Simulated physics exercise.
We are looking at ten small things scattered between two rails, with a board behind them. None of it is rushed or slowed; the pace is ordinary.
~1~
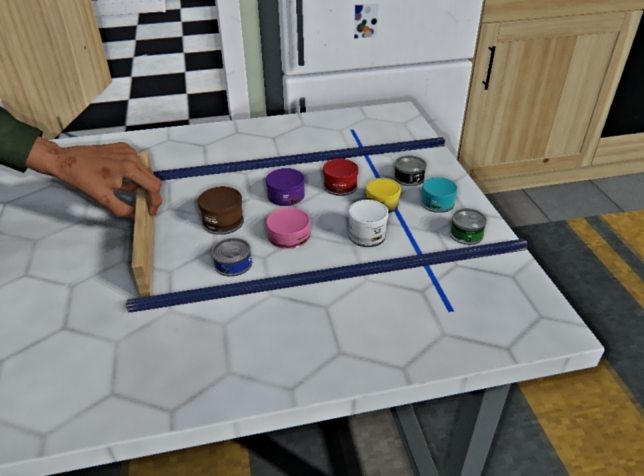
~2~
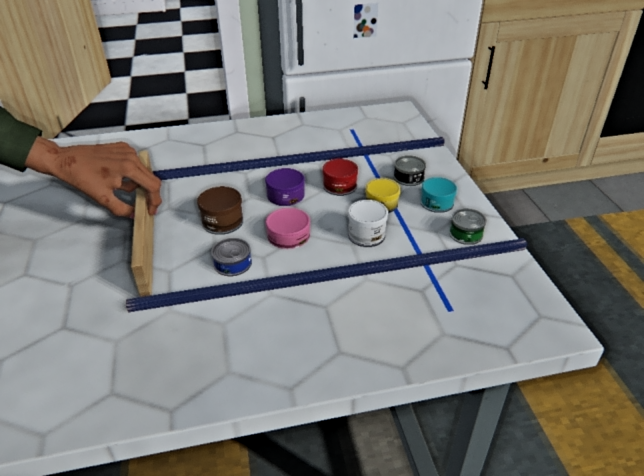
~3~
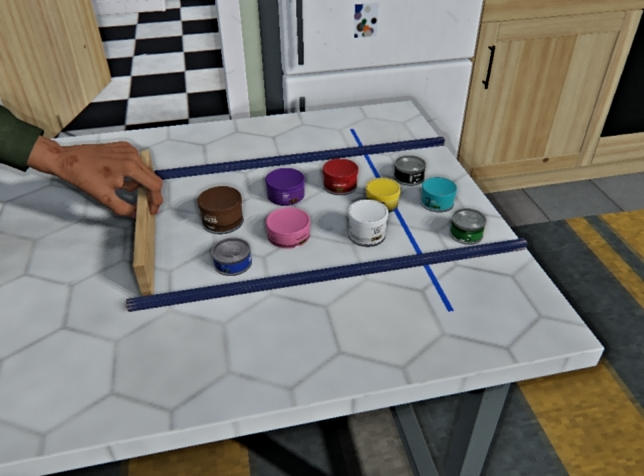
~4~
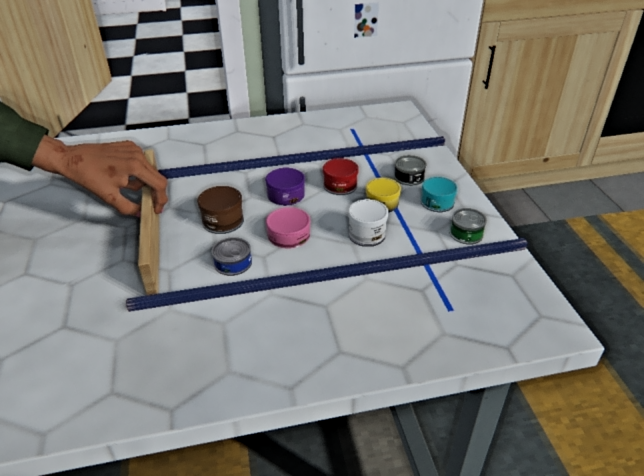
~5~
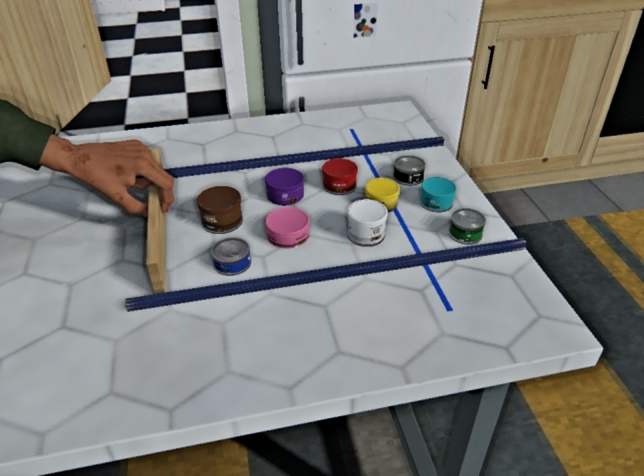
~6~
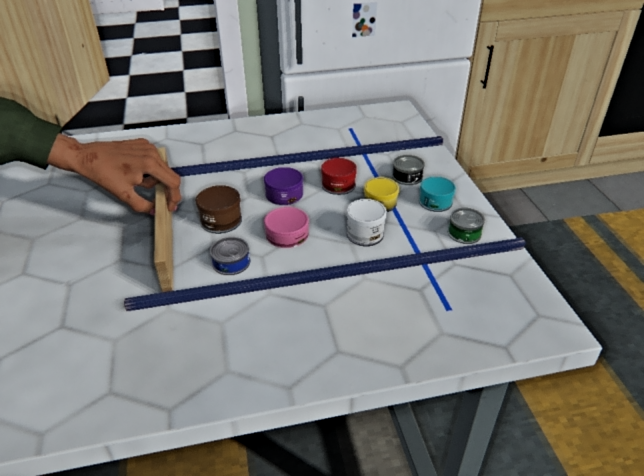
A hand slides a wooden board slightly right between two rails, toward ten small scattered pots.
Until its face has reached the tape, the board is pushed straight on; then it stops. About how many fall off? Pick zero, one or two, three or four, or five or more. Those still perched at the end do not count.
Zero fall off.
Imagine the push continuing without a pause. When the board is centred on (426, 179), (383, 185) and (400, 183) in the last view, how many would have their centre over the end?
Respectively 3, 0 and 1.
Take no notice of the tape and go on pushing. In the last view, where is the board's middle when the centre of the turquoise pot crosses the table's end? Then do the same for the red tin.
The middle sits near (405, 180) for the first and near (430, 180) for the other.
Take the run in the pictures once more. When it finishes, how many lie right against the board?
It is in contact with 4.
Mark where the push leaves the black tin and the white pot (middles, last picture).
Final spots - black tin (461, 168), white pot (459, 217).
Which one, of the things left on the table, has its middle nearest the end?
It's the black tin.
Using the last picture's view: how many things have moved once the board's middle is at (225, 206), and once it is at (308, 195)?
The number moved is 2 and then 6.
Soon after, none off yet; green tin at rest near (466, 226); turquoise pot at rest near (437, 194); black tin at rest near (408, 170).
In the end, the number that fall off is zero.
